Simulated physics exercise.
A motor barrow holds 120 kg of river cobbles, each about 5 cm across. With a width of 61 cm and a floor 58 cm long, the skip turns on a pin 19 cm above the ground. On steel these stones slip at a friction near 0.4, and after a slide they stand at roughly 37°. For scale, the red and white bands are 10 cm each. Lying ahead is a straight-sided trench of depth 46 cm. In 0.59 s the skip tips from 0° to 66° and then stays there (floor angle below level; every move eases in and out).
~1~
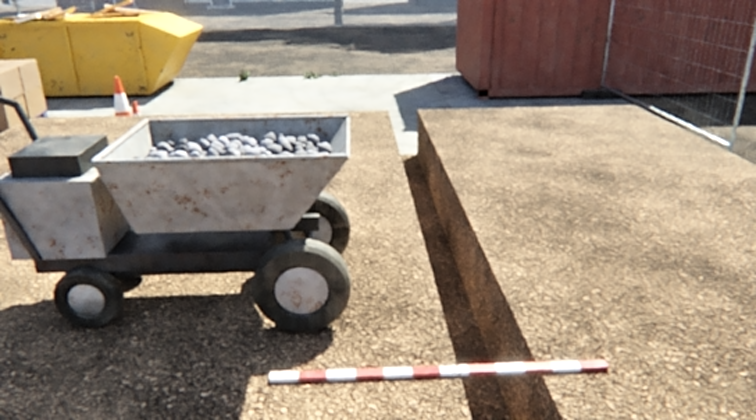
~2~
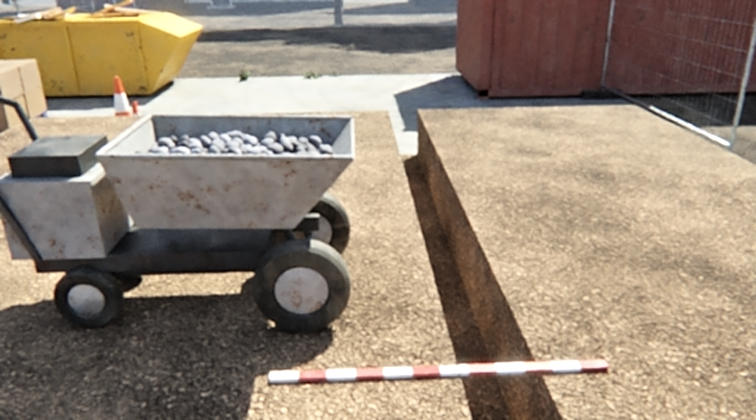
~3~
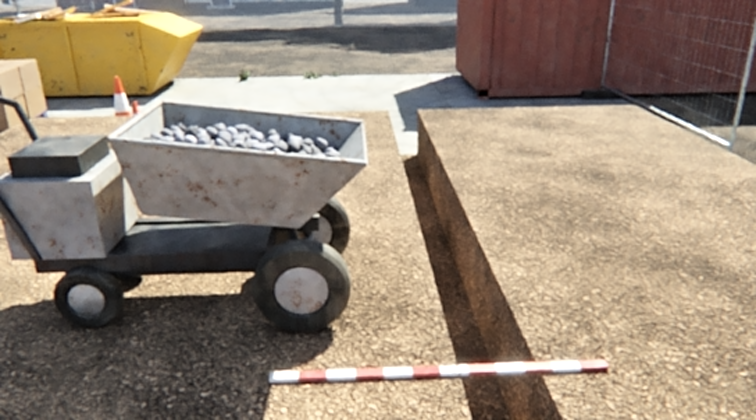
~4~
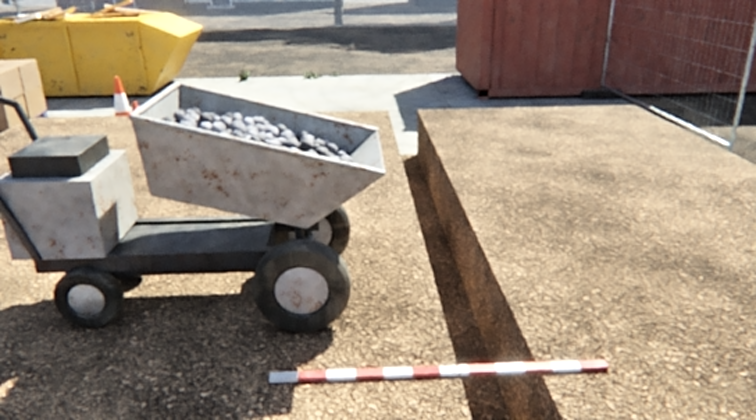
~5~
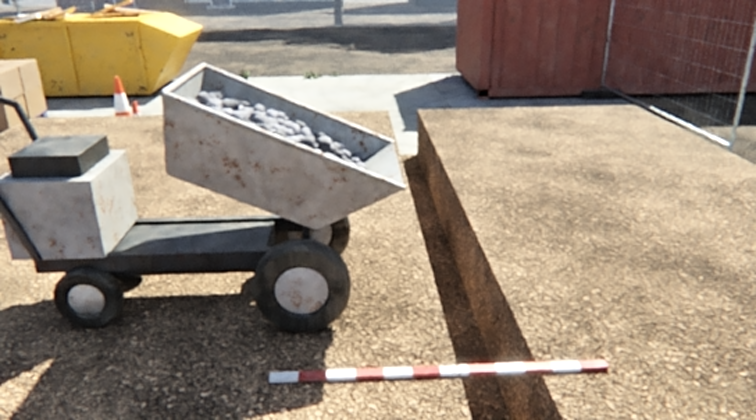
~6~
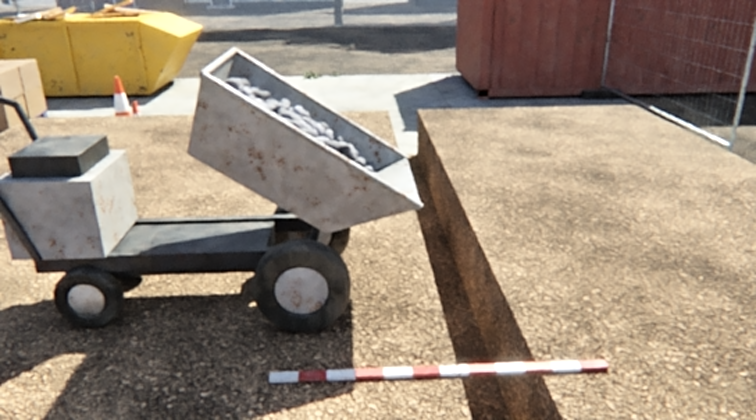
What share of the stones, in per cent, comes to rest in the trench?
About 60 per cent of the stones finish in the trench.
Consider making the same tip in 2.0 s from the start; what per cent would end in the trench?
Then roughly 95 percent.
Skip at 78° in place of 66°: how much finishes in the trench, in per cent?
Roughly 65 percent.
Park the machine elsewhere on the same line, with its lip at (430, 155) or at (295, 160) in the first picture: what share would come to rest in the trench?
I'd say some 15 per cent and some 75 per cent.
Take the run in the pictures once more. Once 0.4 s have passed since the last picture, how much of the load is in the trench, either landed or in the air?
Close to 15 per cent at that time.
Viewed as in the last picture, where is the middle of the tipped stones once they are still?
Their middle lands near (489, 344).
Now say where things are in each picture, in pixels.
The skip is at 0°, its lip at (348, 157); the top of the load is at (232, 145), in the first frame.
Lip at (353, 158), floor tilted 2°, highest stones at (215, 144), in the second frame.
The skip is at 7°, its lip at (367, 164); the top of the load is at (203, 136), in the third frame.
Lip at (385, 174), floor tilted 15°, highest stones at (197, 121), in the fourth frame.
Lip at (404, 188), floor tilted 24°, highest stones at (209, 103), in the fifth frame.
The skip is at 34°, its lip at (421, 207); the top of the load is at (234, 88), in the sixth frame.
Then, 0.1 s after the last picture the floor is at 55°, 100 % in the skip; the foremost stones are at (408, 215).
Then, 0.4 s after the last picture the floor is at 66°, 84 % in the skip, 16 % in the trench; the foremost stones are at (503, 289).
Then, 0.7 s after the last picture the floor is at 66°, 27 % in the skip, 33 % in the trench, 39 % past the trench; the foremost stones are at (661, 276).
Then, 2.7 s after the last picture the floor is at 66°, 0 % in the skip, 60 % in the trench, 40 % past the trench; the foremost stones are past the picture's edge.
